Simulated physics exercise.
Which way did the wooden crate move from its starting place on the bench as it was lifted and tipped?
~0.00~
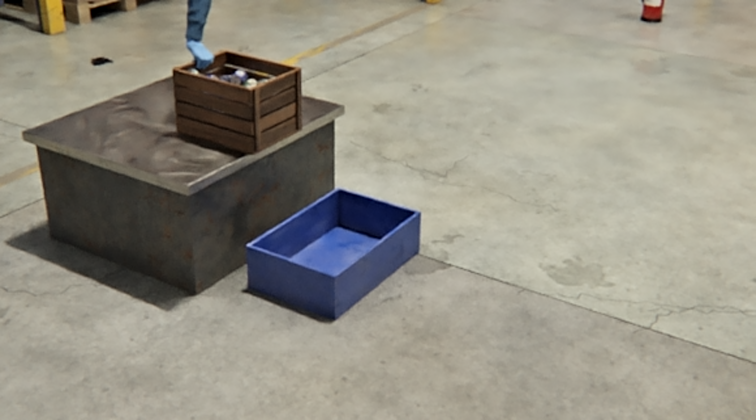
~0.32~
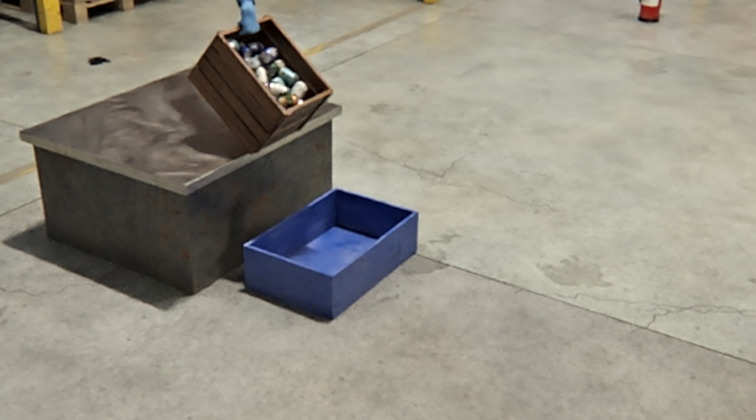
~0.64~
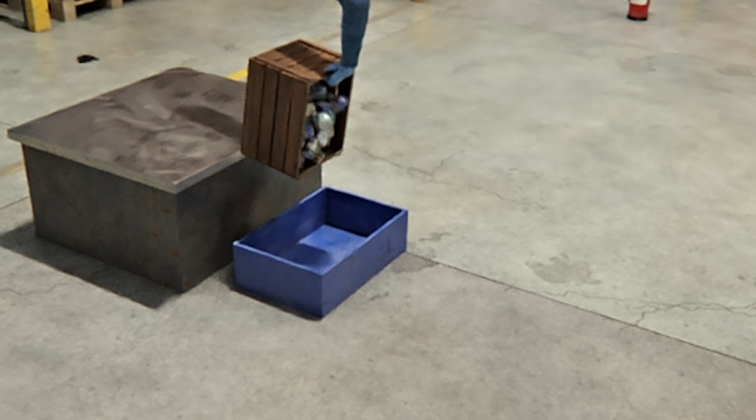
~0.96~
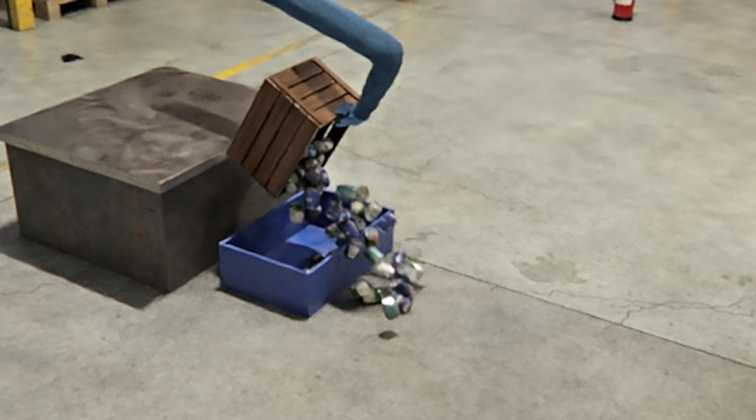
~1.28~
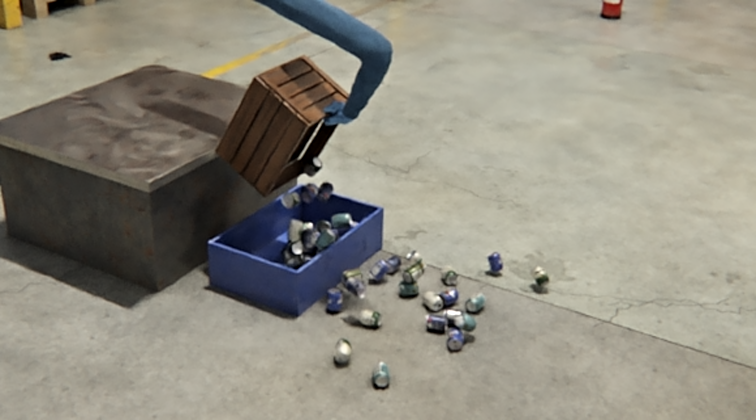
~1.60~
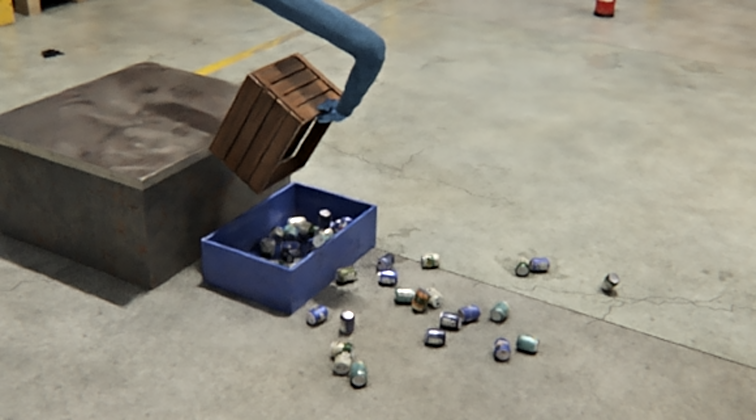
The wooden crate moved to the right, away from its place on the bench and over toward the blue tub.
